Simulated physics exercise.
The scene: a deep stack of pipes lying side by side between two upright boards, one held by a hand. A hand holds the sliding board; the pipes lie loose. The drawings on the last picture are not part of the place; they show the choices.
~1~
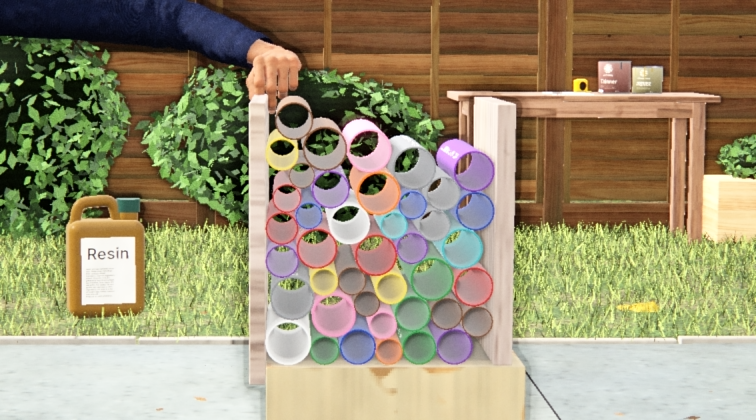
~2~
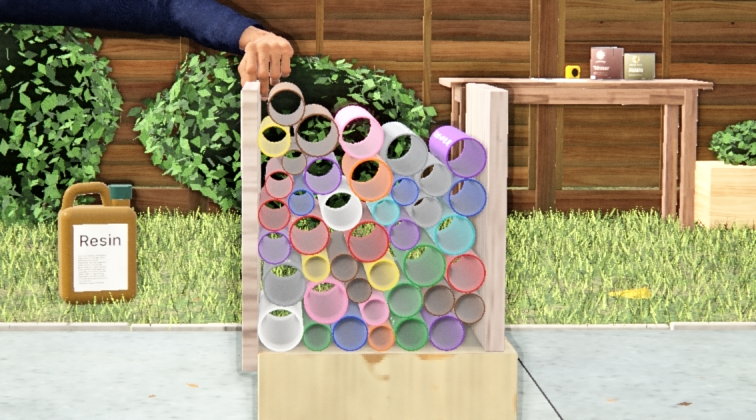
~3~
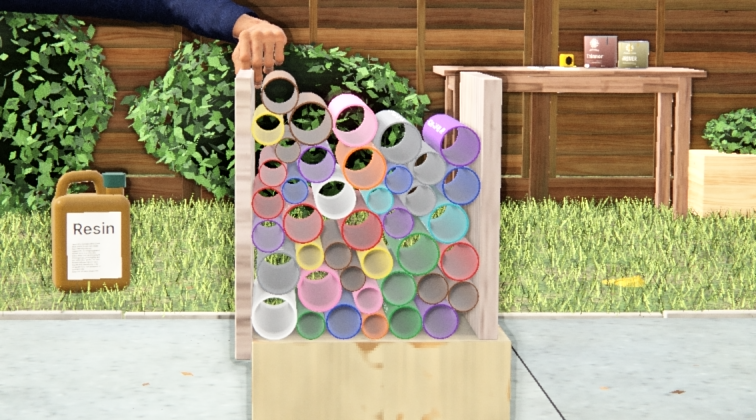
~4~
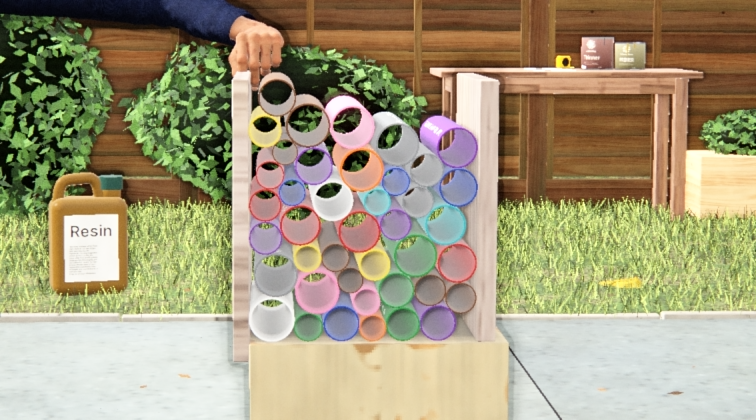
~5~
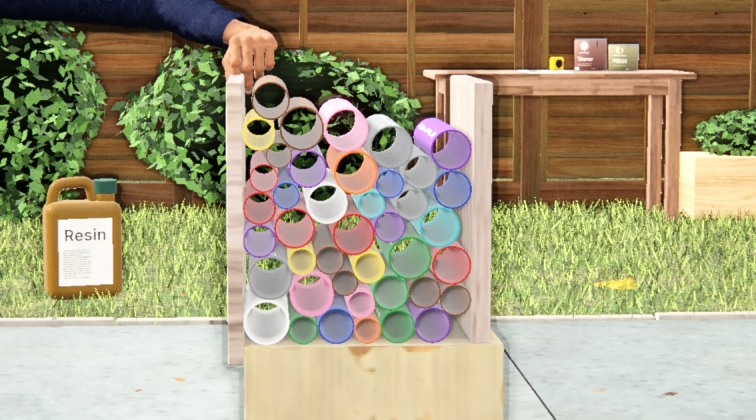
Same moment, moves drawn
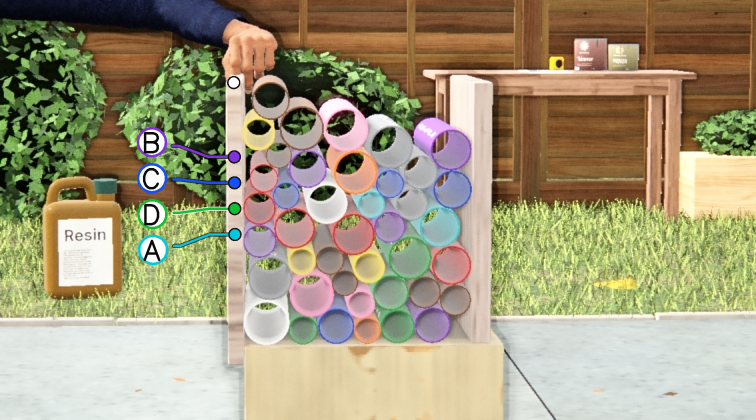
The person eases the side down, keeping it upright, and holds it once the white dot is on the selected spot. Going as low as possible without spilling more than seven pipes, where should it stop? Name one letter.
It can be let down to D.
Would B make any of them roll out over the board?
At B: No.
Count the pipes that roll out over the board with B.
The count is none.
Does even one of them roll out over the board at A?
At A: Yes.
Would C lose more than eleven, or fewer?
Fewer than eleven.
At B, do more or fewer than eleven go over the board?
It loses fewer than eleven.
On the marked copy, A at (235, 235); B at (235, 157); C at (235, 183); D at (235, 209); the white dot at (234, 82).
Following D. Soon after the start, top of the board (242, 143).
Later, top of the board (243, 207).
In the end, top of the board (243, 208), about four out over the board.
As for the rest, A more than seven out over the board; B none out over the board; C two out over the board.
